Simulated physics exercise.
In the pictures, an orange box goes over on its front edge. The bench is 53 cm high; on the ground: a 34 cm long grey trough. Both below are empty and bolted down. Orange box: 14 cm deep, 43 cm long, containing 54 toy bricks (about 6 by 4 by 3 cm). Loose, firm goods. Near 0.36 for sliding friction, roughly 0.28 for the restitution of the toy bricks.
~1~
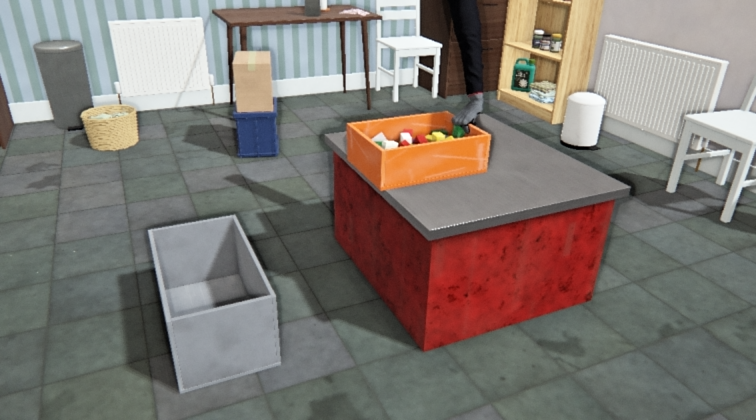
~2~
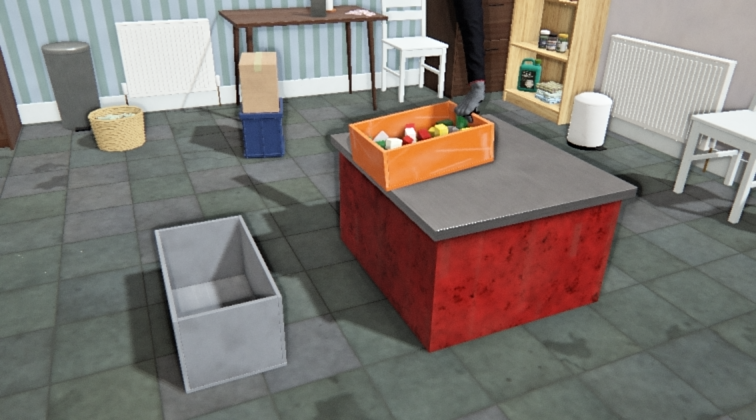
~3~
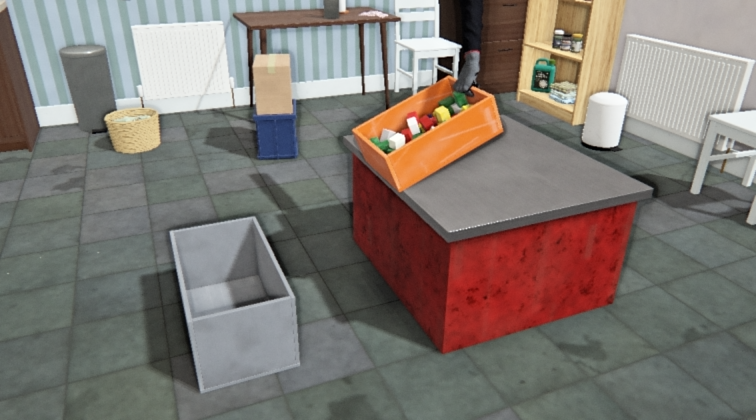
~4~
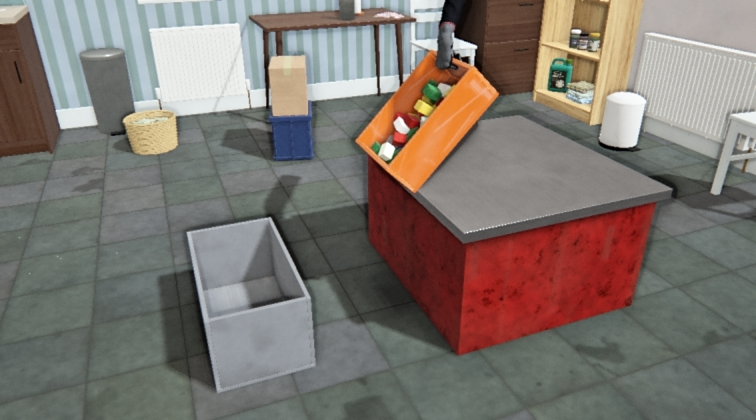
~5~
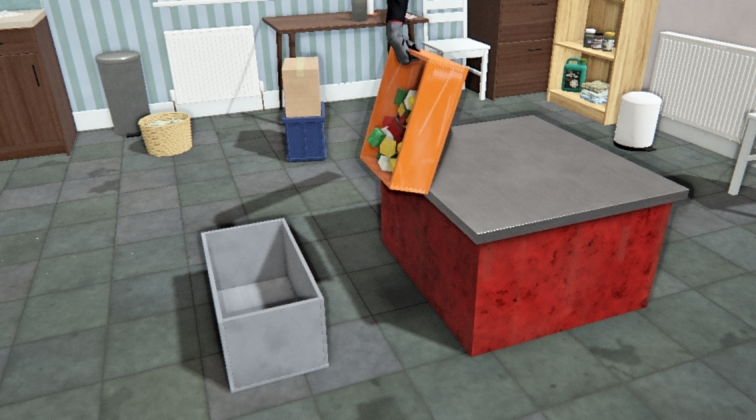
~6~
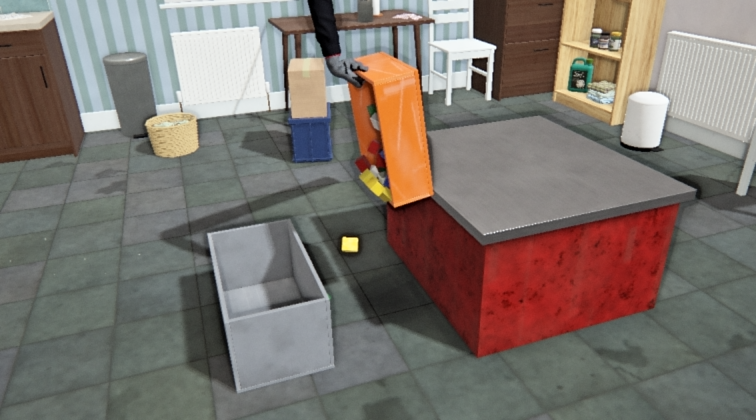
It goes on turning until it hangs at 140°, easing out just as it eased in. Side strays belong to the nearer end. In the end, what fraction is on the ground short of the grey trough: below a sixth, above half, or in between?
On the near side of the grey trough, most of the load ends up on the ground.
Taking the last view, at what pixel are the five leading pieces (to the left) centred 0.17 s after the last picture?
(343, 288).
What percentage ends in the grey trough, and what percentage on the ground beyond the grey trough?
Shares: Approx. 5 % and 0 %.
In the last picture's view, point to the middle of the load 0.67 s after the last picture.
I'd put the middle close to (344, 306) in the last view.
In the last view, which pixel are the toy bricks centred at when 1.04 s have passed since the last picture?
About (347, 307).
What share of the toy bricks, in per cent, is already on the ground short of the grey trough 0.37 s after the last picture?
About 25 per cent.
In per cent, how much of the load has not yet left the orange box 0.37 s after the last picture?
Some 15 per cent, more or less.
Then, 0.17 s after the last picture, tilt 115°; 41 still in the orange box, 3 on the ground short of the grey trough and 10 in the air.
Then, 0.37 s after the last picture, tilt 130°; 9 still in the orange box, 13 on the ground short of the grey trough and 32 in the air.
Then, 0.67 s after the last picture, tilt 140°; 2 in the grey trough, 48 on the ground short of the grey trough and 4 in the air.
Final count (1.04 s after the last picture), 2 in the grey trough and 52 on the ground short of the grey trough. Asked share, 52 of 54, 96 per cent.
